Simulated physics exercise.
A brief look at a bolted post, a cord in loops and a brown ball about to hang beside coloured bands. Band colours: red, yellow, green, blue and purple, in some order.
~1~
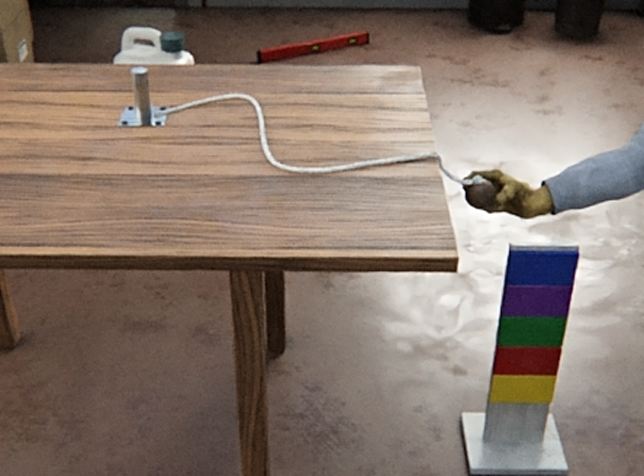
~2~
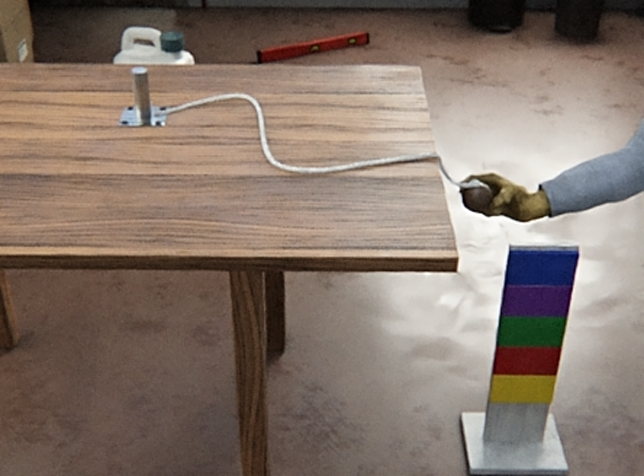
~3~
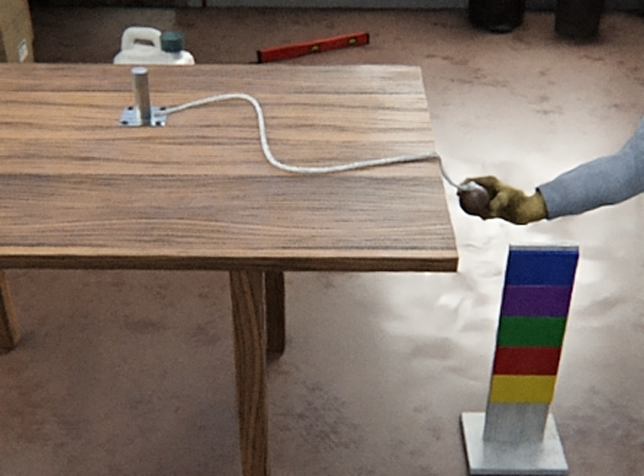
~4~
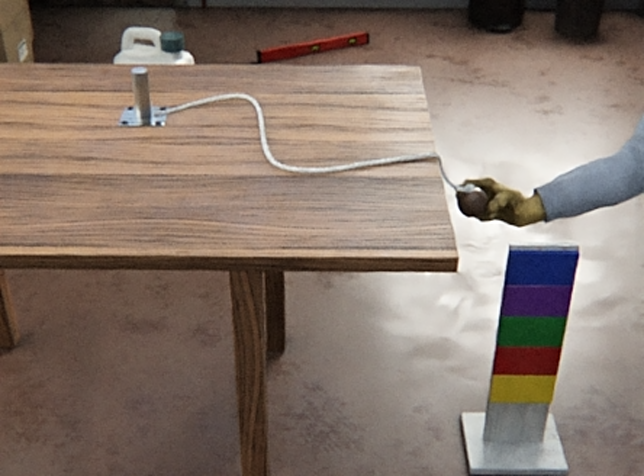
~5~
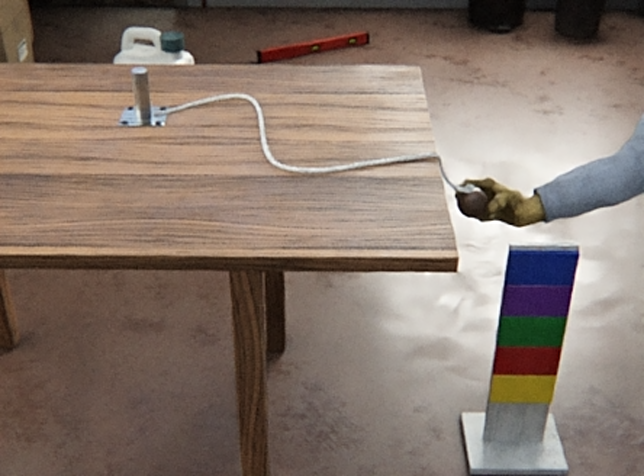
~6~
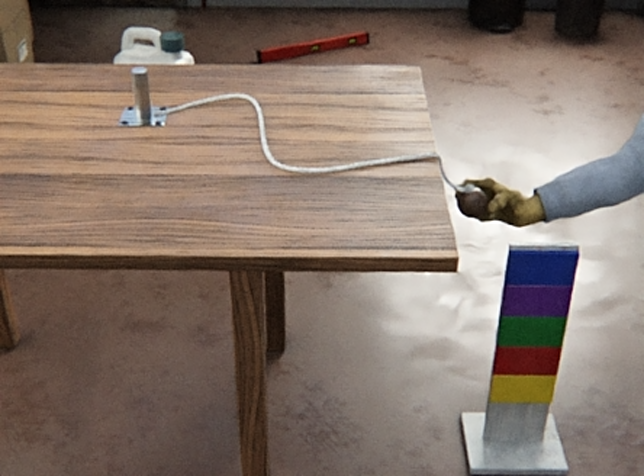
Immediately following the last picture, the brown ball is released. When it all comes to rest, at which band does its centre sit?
At green.
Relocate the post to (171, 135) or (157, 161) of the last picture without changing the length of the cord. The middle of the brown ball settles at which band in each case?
Try one - red; try two - red.
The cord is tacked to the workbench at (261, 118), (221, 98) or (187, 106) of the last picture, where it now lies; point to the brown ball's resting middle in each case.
In order of the tries: About (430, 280), about (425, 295), about (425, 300).
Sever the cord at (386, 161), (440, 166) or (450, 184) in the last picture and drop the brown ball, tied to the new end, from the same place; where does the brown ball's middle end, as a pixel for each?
Roughly (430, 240), (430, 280), (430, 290).
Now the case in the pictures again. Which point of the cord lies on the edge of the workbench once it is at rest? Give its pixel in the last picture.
Approximately at (295, 170) in the final frame.
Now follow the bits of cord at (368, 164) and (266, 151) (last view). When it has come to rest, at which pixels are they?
About (429, 194), and the other about (384, 127).
Early on, ball near (416, 284); level with purple.
Midway, ball near (429, 297); level with green.
Finally, ball near (422, 305); level with green. The cord holds its middle at green.
